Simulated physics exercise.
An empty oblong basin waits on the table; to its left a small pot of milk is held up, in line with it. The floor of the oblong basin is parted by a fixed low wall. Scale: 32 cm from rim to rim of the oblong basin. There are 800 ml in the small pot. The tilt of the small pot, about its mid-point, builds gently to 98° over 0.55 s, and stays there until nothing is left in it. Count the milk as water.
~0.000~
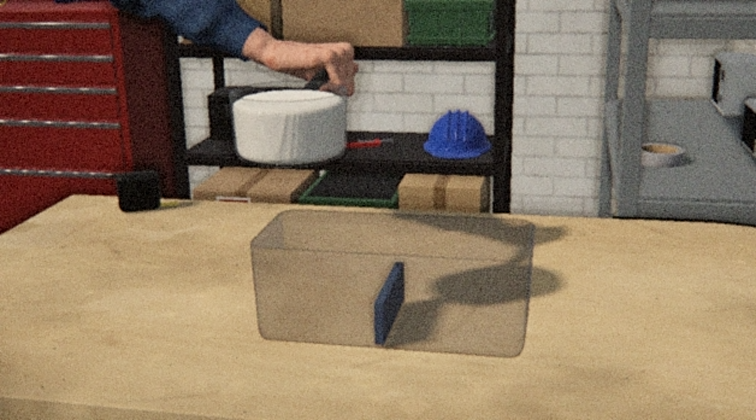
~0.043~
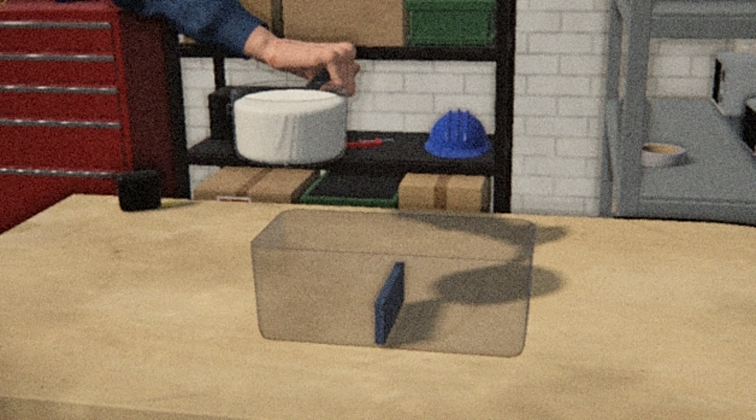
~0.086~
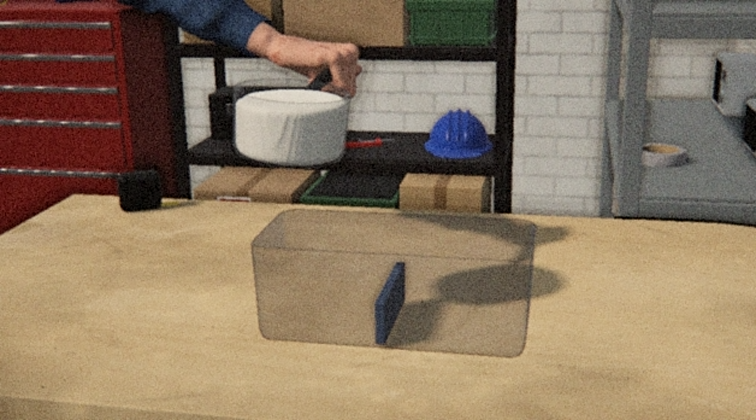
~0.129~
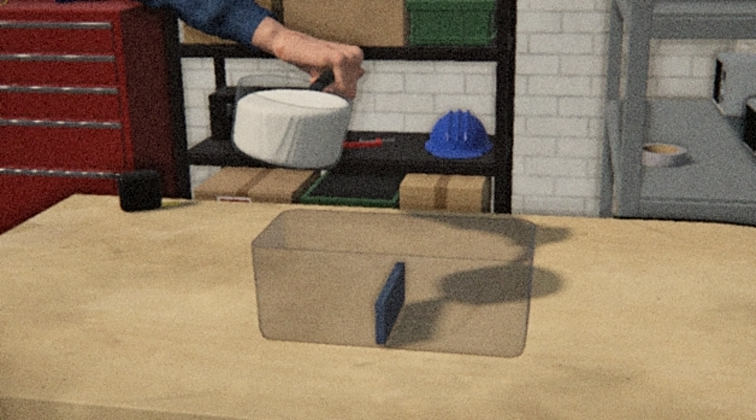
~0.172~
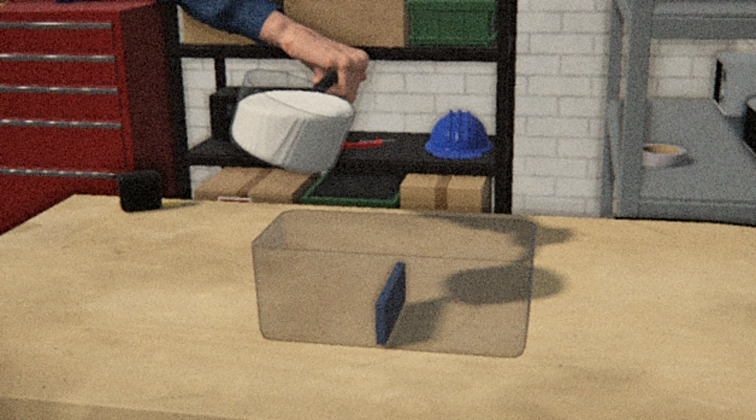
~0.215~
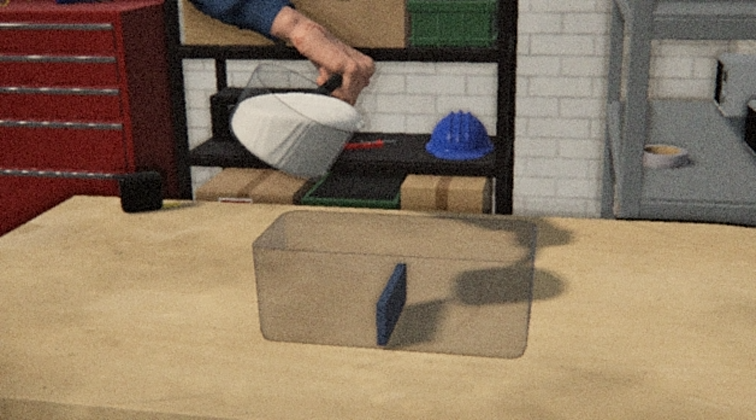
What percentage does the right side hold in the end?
About 59 per cent.
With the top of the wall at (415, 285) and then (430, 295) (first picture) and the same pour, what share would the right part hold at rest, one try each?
First 20, then 10 per cent.
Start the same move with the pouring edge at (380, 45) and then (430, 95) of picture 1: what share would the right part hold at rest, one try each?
First 90, then 90 per cent.
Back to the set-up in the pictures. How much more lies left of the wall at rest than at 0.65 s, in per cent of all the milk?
Near 16 in a hundred.
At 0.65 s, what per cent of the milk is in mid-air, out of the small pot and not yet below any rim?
Near 7 in a hundred.
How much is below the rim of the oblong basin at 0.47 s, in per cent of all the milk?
Near 26 in a hundred.
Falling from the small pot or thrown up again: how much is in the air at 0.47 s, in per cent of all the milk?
Near 40 in a hundred.
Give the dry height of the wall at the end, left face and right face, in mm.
Left about 38 mm, right about 32 mm.
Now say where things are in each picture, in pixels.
In the first picture, it leans 0°; its right rim is at (344, 94); the milk meets the walls at (239, 99) and (343, 101); the oblong basin's rim runs from (266, 229) to (532, 242); the wall's top is at (390, 283).
In the second picture, it leans 1°; its right rim is at (345, 95); the milk meets the walls at (240, 98) and (344, 101).
In the third picture, it leans 6°; its right rim is at (348, 99); the milk meets the walls at (241, 98) and (347, 104).
In the fourth picture, it leans 13°; its right rim is at (351, 107); the milk meets the walls at (243, 97) and (350, 105).
In the fifth picture, it leans 22°; its right rim is at (353, 117); the milk meets the walls at (244, 100) and (354, 110); 1 per cent is over the edge.
In the sixth picture, it leans 33°; its right rim is at (354, 130); the milk meets the walls at (244, 101) and (355, 122); 4 per cent is over the edge.
After 0.47 s the tilt is 92° and 34 per cent is still to pour, 3 is left of the wall and 24 right of it.
After 0.65 s the tilt is 98° and 9 per cent is still to pour, 24 is left of the wall and 60 right of it.
After 0.84 s the tilt is 98° and 2 per cent is still to pour, 35 is left of the wall and 59 right of it.
After 1.05 s the tilt is 98° and 1 per cent is still to pour, 38 is left of the wall and 59 right of it.
In the end 39 per cent lies left of the wall, 59 right of it and 1 outside.
